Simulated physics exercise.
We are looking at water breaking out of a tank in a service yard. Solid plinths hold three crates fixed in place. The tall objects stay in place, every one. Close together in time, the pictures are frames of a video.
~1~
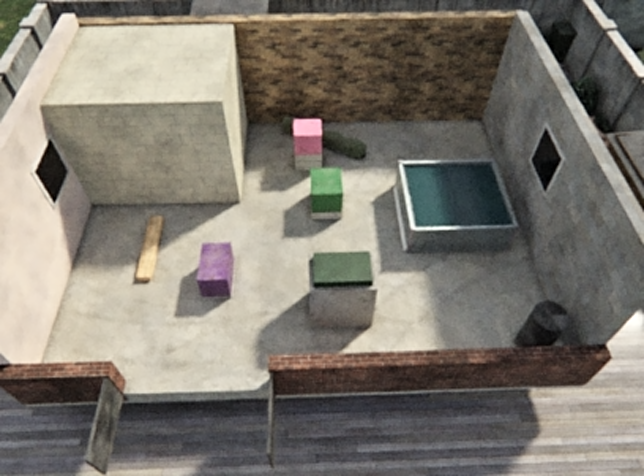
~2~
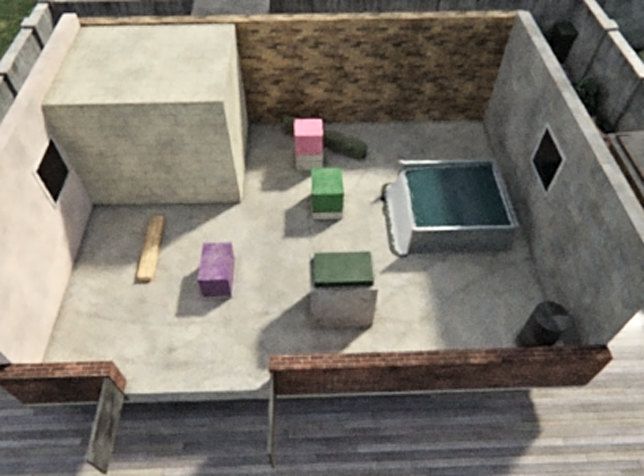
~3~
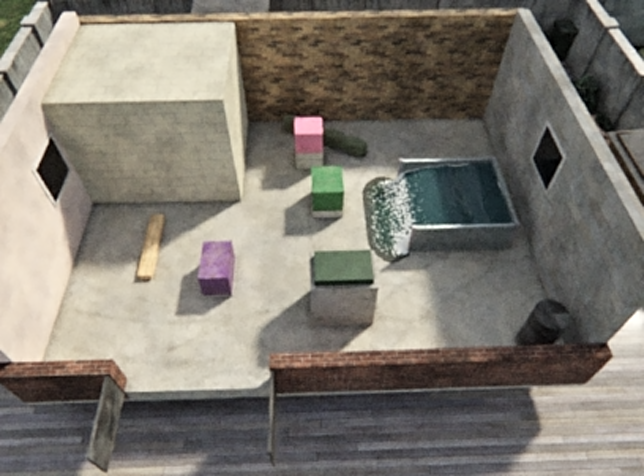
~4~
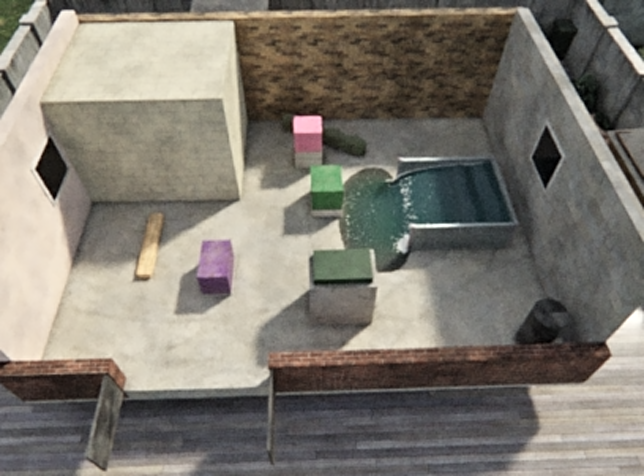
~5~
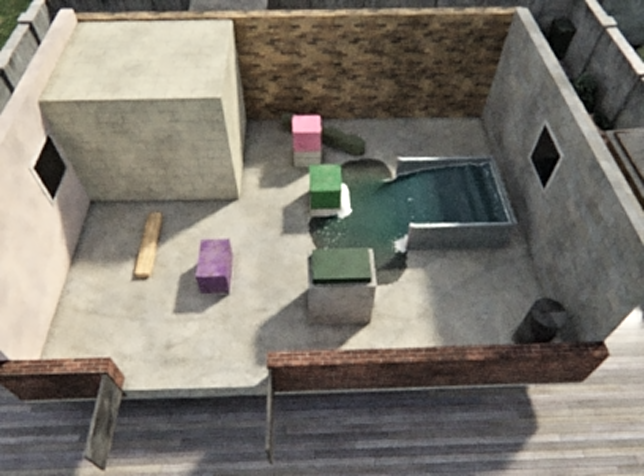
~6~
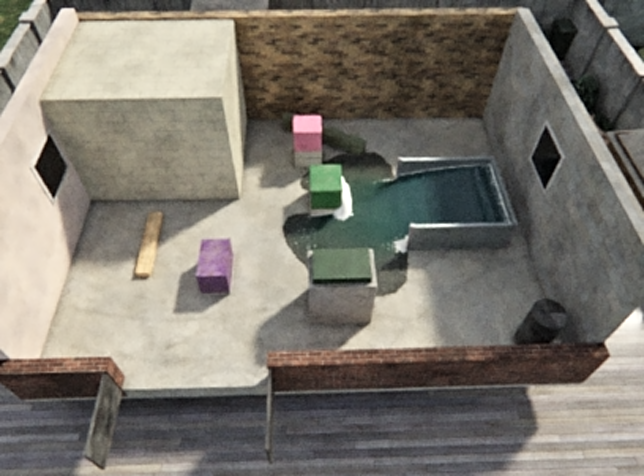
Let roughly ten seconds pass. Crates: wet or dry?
Pink crate, dry; green crate, wet; purple crate, wet.
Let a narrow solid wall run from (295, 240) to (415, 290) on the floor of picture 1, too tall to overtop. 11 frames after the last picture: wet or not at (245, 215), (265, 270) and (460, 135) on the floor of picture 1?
As listed: Under water, clear, free of water.
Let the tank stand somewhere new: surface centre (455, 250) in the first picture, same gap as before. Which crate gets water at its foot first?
Green-painted one.
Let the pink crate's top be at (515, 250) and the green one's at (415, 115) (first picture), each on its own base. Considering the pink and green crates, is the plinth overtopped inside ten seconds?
In ten seconds the pink crate is never reached and the green crate is never reached.
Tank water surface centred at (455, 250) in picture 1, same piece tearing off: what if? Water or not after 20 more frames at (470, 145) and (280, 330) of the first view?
The first spot is not reached, while the second is wetted.
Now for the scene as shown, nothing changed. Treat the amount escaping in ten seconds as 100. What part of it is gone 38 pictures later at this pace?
Around 60 percent.
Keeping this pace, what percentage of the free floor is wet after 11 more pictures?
My best guess is some 35 %.
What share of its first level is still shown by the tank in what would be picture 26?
18 percent or thereabouts.
A moment on, water covers 25 % of the floor; the pink crate water round its plinth, the green crate water round its plinth, the purple crate water round its plinth.
Next, water covers 35 % of the floor; the pink crate water round its plinth, the green crate water round its plinth, the purple crate water round its plinth.
Then, water covers 60 % of the floor; the pink crate water round its plinth, the green crate water round its plinth, the purple crate water round its plinth.
Later, water covers 80 % of the floor; the pink crate water round its plinth, the green crate water round its plinth, the purple crate water round its plinth.
In the end, water covers 90 % of the floor; the pink crate stayed above the water, the green crate was topped, the purple crate was topped.
